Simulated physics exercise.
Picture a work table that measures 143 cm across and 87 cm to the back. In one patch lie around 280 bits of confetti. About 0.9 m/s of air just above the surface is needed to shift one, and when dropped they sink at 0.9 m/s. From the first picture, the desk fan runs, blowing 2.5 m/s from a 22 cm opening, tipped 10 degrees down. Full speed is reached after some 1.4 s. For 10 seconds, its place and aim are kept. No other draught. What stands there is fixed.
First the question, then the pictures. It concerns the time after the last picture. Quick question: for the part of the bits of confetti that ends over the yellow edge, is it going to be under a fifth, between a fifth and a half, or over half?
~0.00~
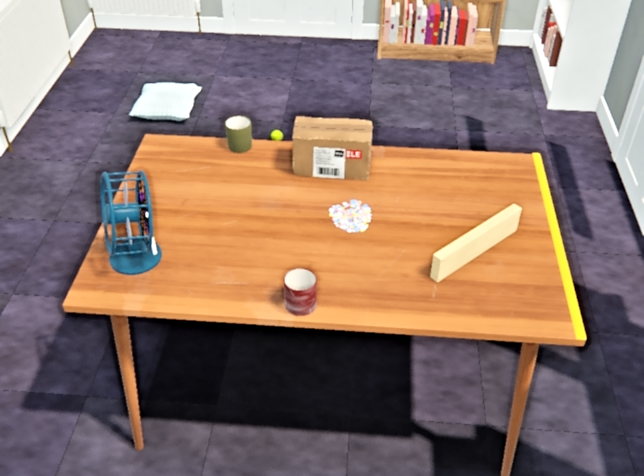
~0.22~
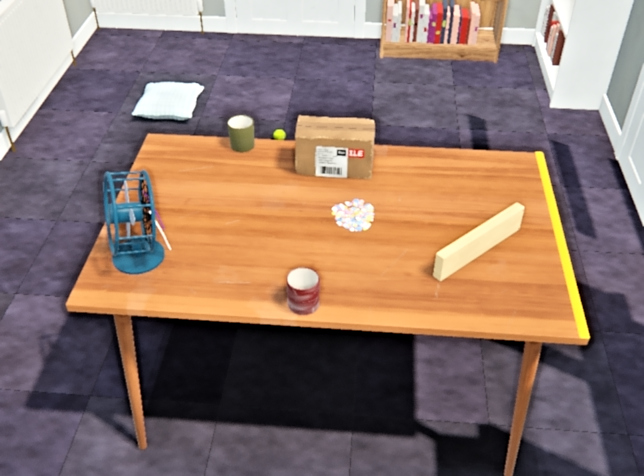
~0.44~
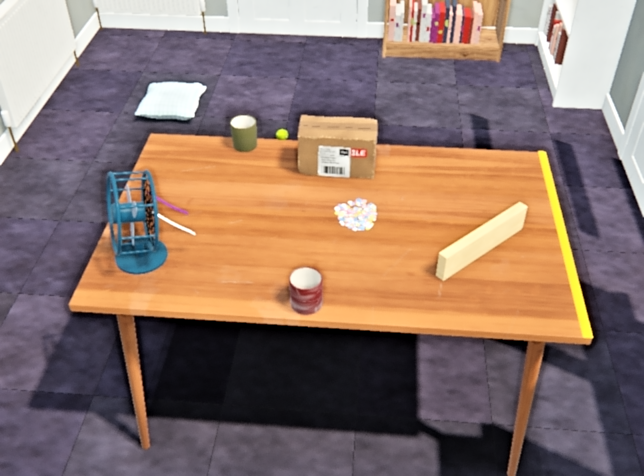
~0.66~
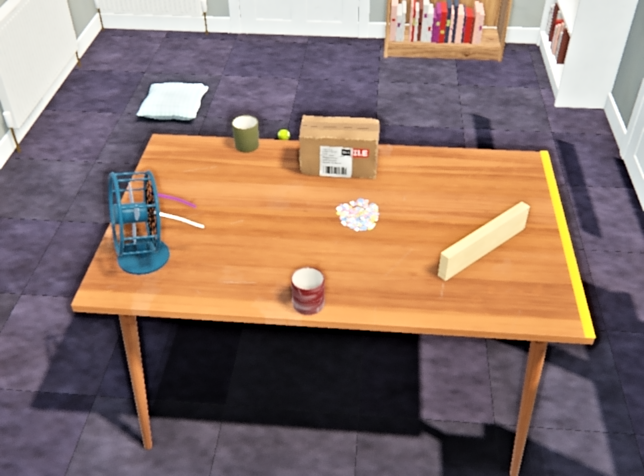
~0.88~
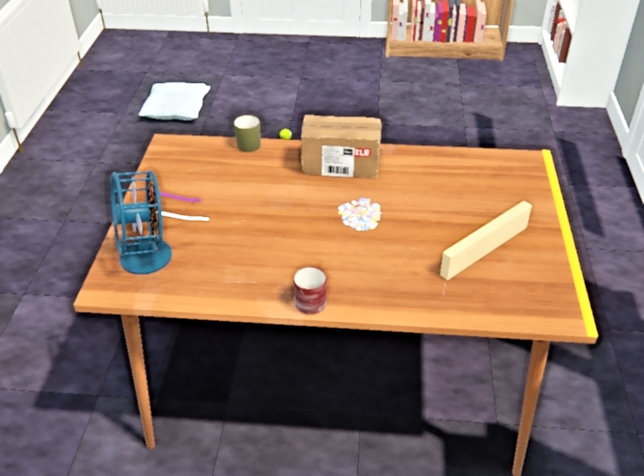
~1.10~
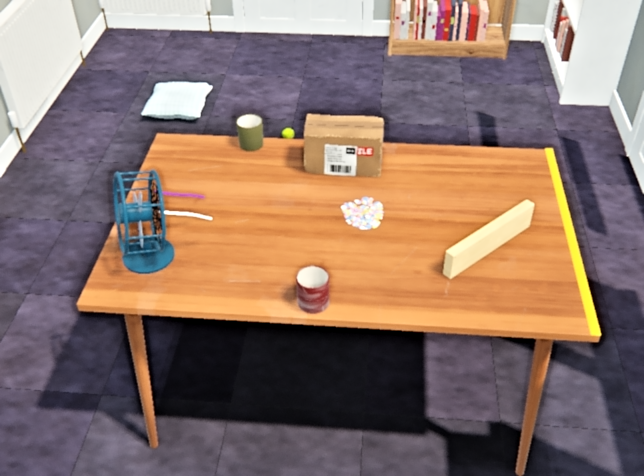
I would say over half.
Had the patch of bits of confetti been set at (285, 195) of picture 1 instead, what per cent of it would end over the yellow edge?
Then about 40 %.
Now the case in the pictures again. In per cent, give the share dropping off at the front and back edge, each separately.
Roughly 0 per cent at the front edge and 5 per cent at the back edge.
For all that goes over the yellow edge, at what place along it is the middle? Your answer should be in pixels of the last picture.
Somewhere about (566, 200).
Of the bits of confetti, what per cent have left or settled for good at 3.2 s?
Some 100 per cent.
After 2.0 s, 80 % are over the yellow edge; the middle of those still in play is near (583, 213); 0 % have settled or left.
After 3.2 s, 90 % are over the yellow edge; 95 % have settled or left.
After 5.5 s, 92 % are over the yellow edge; 98 % have settled or left.
After 10.0 s, at the end, 92 % are over the yellow edge.
